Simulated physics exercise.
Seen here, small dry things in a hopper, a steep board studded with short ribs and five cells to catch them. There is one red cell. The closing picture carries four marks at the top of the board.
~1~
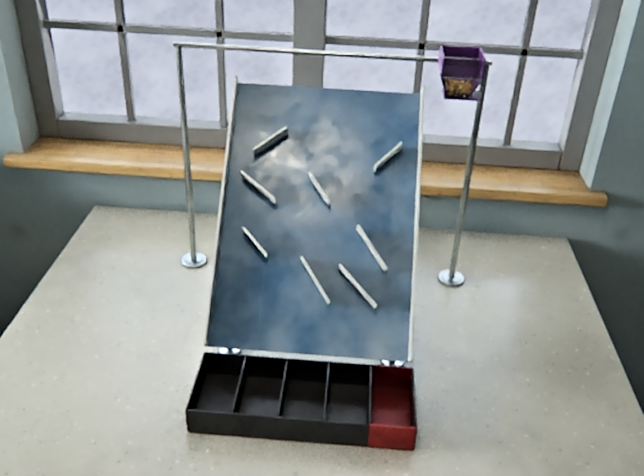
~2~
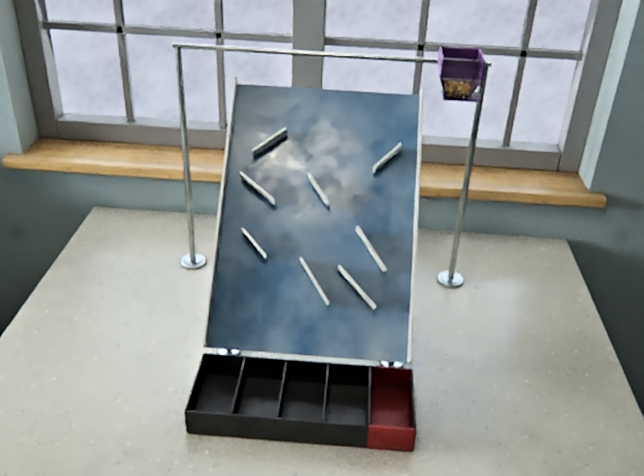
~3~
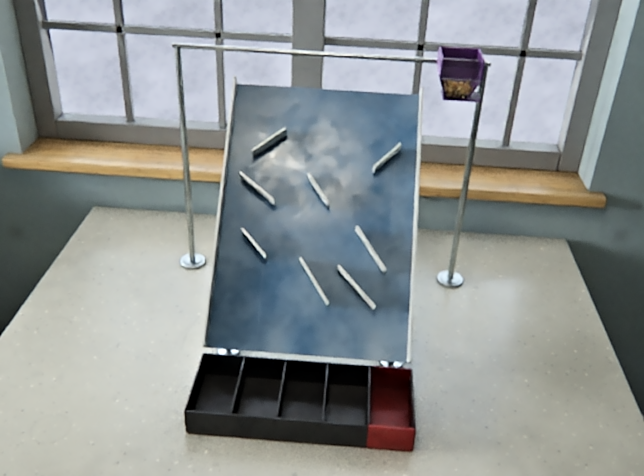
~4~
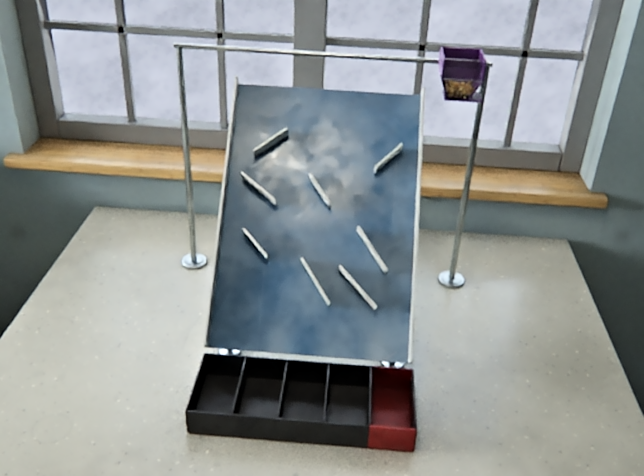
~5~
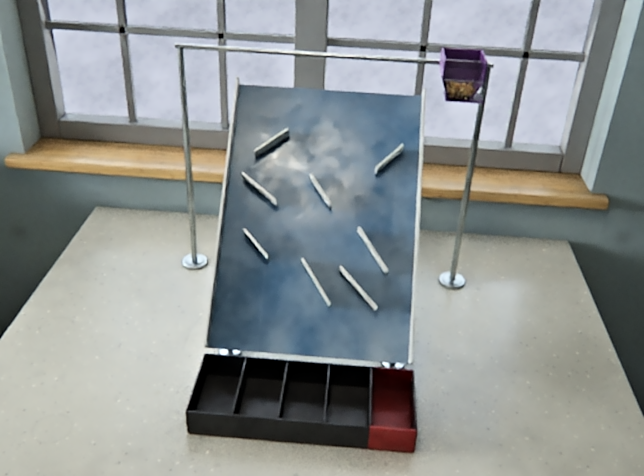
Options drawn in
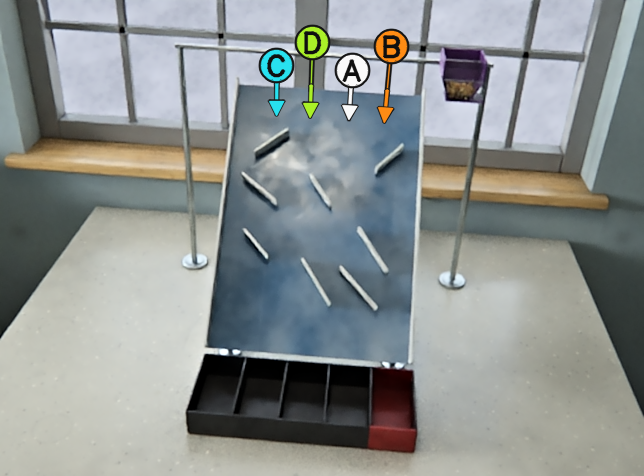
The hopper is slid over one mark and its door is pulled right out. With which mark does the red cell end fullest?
Take A.
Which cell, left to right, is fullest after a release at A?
The fifth from the left.
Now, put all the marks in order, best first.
The order is A, B, D, C.
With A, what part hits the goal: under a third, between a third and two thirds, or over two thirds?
Mark A gives over two thirds.
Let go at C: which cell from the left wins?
The first.
On the marked copy, mark A meets the board at (349, 114); mark B meets the board at (384, 117); mark C meets the board at (276, 110); mark D meets the board at (310, 112).
With A, most in the red cell, a small part in other cells.
With B, about half in the red cell, about half in other cells.
With C, a small part in the red cell, nearly all in other cells.
With D, about a quarter in the red cell, about two thirds in other cells, a stray few outside the box.
